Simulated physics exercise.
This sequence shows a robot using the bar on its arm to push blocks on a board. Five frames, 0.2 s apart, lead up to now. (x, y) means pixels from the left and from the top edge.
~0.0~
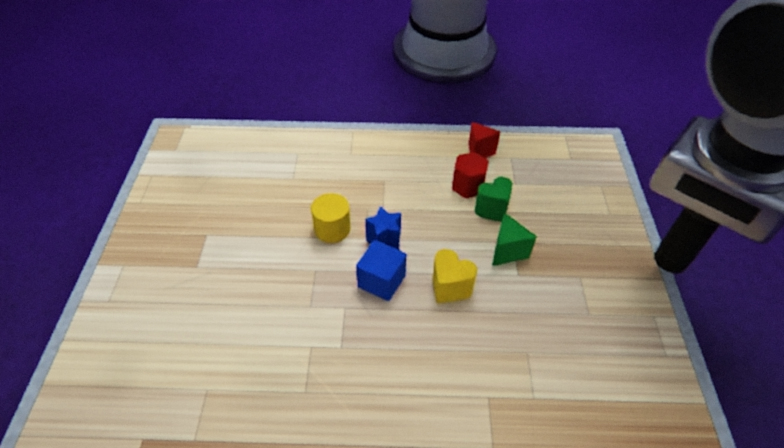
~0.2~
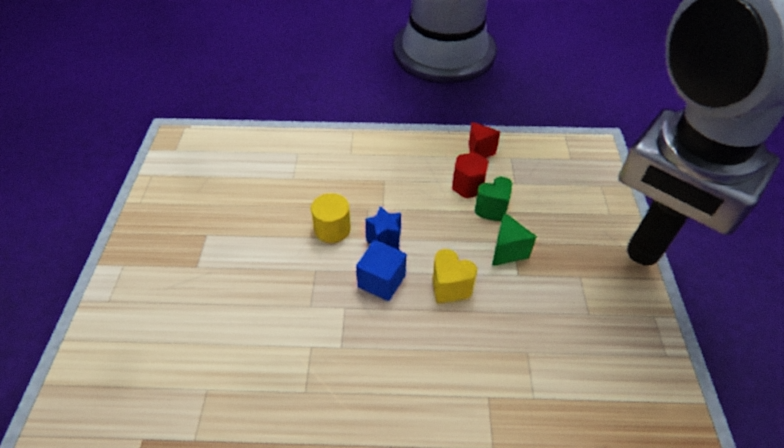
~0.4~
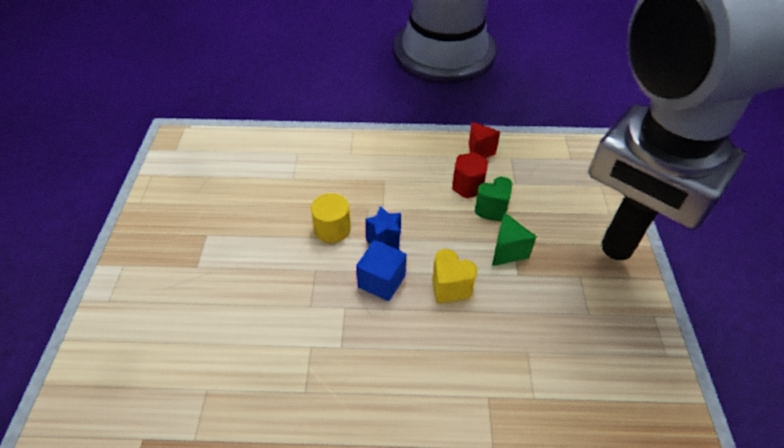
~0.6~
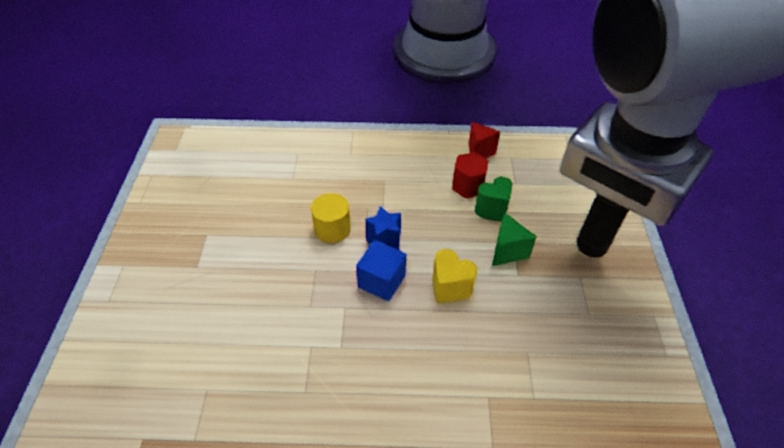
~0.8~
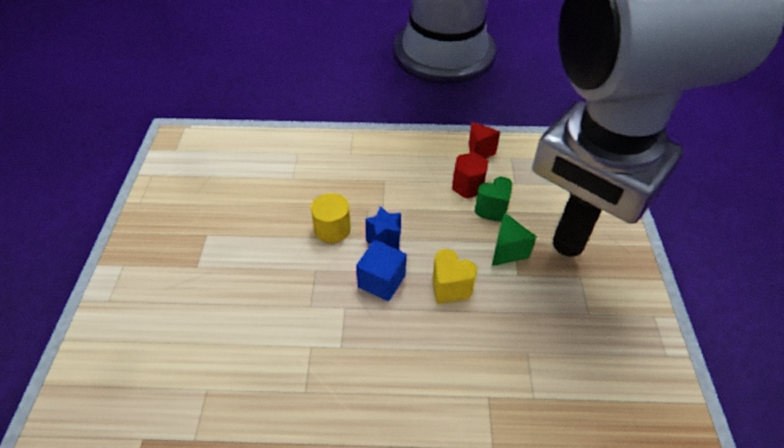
To begin with, a robot arm holds its dark bar at the right edge of a wooden board, where red, green, blue and yellow blocks sit. The bar then moves steadily left across the board, drawing near the green triangle, while all the blocks stay still.
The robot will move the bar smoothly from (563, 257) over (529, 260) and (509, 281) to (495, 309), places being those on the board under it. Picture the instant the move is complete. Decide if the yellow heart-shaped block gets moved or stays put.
The answer is that it remains undisturbed.
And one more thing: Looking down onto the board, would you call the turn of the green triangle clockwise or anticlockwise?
The green triangle rotates clockwise.
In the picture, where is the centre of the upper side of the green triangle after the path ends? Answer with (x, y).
Final place: (491, 232).
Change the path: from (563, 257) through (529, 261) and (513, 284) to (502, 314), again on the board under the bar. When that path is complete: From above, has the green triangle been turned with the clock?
Yes, that is what happens.
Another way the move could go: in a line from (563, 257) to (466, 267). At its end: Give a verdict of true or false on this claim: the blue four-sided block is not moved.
It is true.
The first path, step by step. One third of the way, bar (532, 248); green triangle (497, 228), turned 20° clockwise.
Two thirds of the way, bar (512, 271); green triangle (491, 232), turned 55° clockwise.
At the end, bar (498, 298); yellow heart-shaped block still; green triangle (491, 232), turned 55° clockwise.
